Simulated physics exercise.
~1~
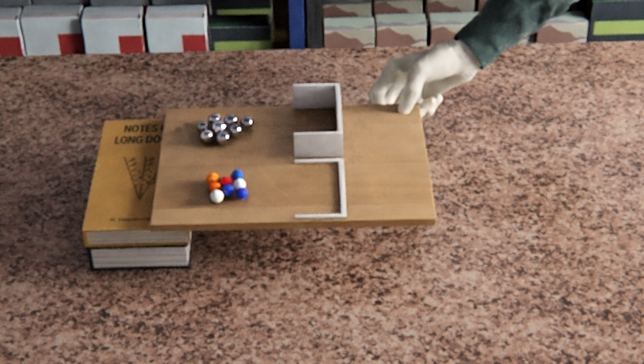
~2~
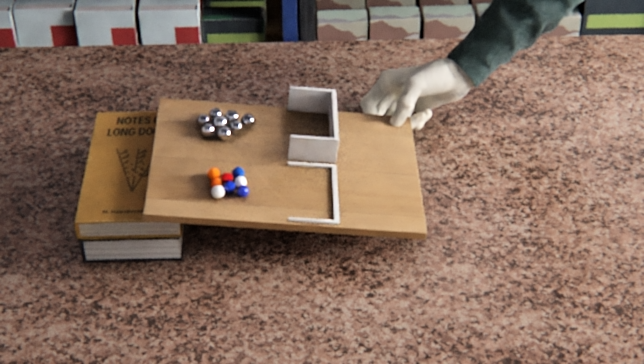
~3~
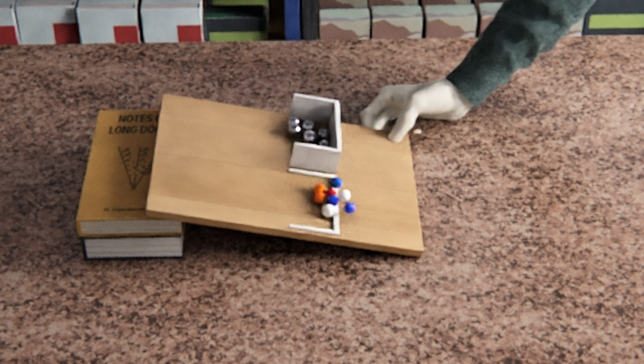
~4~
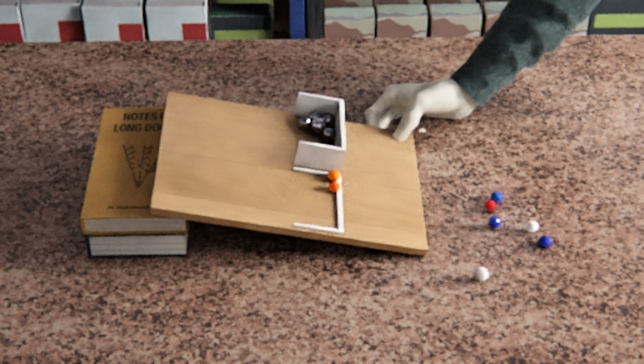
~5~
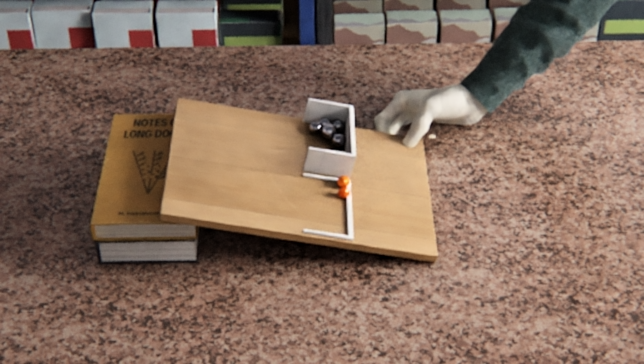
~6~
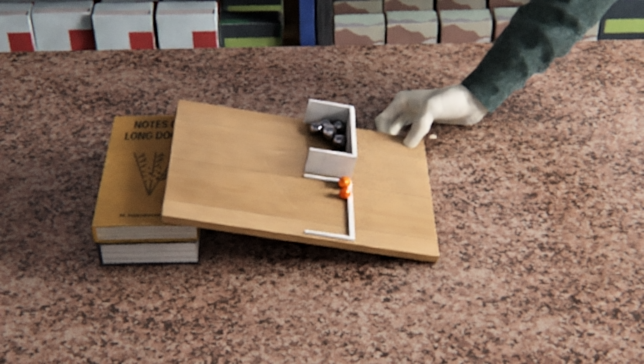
On a speckled stone counter, a gloved hand lowered one end of a board propped on a book, and the silver balls slid into a tall-sided bracket while most of the colored balls spilled past a low bar, leaving the orange ones behind.
